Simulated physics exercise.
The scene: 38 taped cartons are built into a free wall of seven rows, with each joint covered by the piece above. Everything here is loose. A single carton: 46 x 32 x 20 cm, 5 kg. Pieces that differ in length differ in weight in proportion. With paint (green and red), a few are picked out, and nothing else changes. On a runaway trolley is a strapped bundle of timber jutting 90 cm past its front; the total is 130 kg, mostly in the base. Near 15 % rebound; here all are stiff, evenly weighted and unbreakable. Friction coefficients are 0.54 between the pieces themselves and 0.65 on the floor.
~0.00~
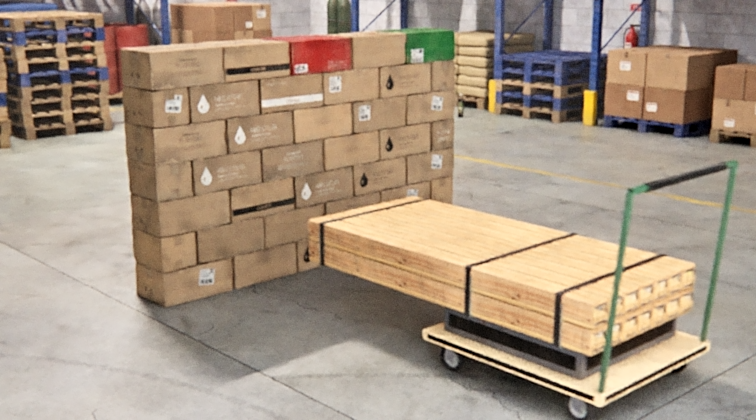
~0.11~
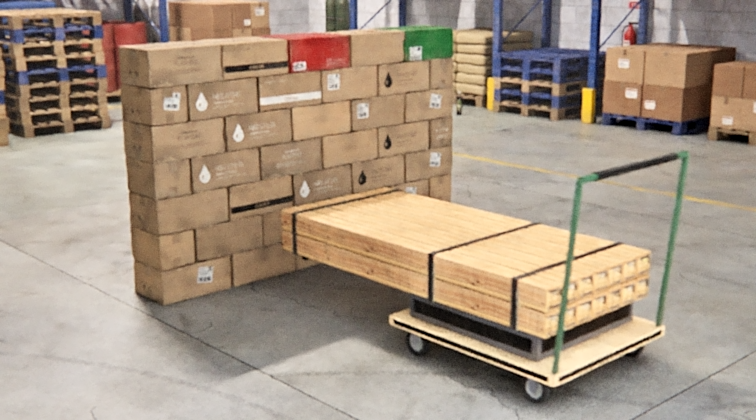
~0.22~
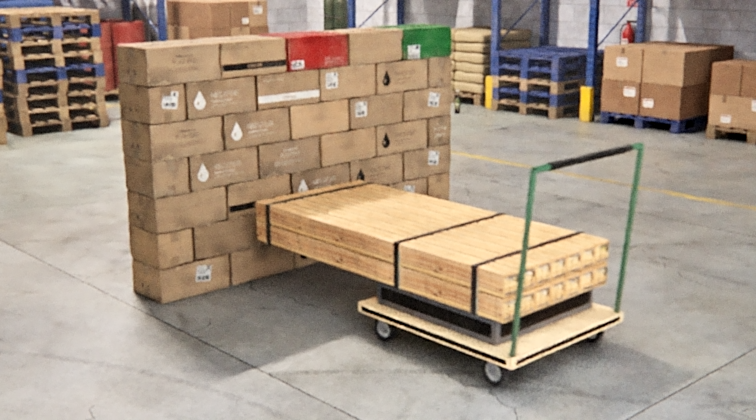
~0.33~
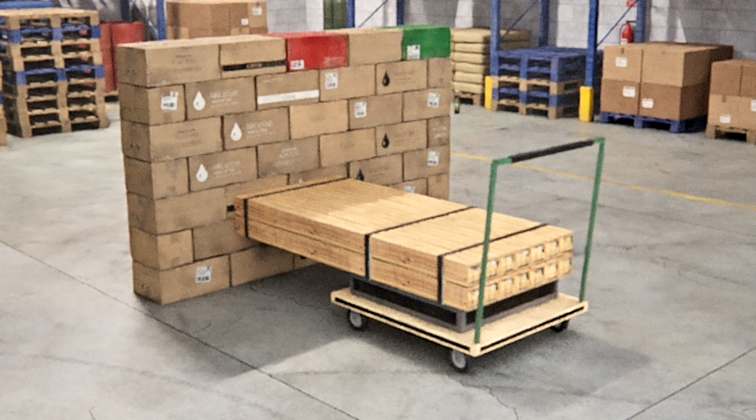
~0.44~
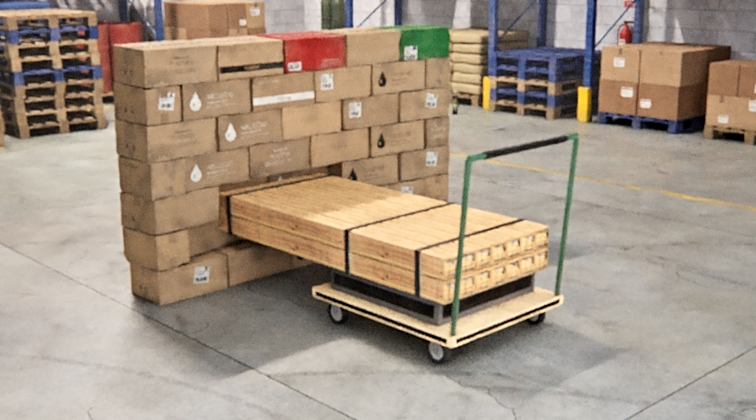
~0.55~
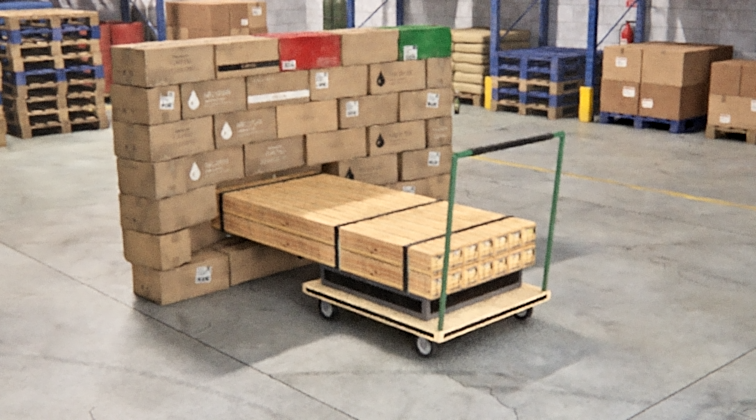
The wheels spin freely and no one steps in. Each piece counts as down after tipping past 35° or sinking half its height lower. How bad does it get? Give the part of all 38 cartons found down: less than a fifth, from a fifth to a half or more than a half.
Down in the end: The majority.
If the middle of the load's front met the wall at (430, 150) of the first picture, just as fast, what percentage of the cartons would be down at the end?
Changed setup: 50 per cent.
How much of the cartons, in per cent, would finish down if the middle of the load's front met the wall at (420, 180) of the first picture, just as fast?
I'd put it at around 60 percent.
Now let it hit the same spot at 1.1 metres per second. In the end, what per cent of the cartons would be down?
About 0%.
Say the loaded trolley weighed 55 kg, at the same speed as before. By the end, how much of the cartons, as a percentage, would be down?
I'd put it near 0 in a hundred.
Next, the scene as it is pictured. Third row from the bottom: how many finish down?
4, all told.
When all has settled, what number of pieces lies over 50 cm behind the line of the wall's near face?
Around 28 of them.
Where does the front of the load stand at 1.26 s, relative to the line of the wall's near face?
It has gone roughly 30 centimetres beyond.
By 1.26 s, load 31 cm past the wall's line, stopped; 1 of the 38 cartons down; red carton tilted 25°, 6 cm lower; green carton tilted 24°.
By 1.78 s, load 31 cm past the wall's line, stopped; 28 of the 38 cartons down; red carton on its side; green carton on its side.
When it is over (3.5 s), load 31 cm past the wall's line, stopped; 28 of the 38 cartons down; green carton upside down; red carton on its side. That is 74 per cent. In pixels of the last frame, middles, green carton near (331, 166), red carton near (179, 173).
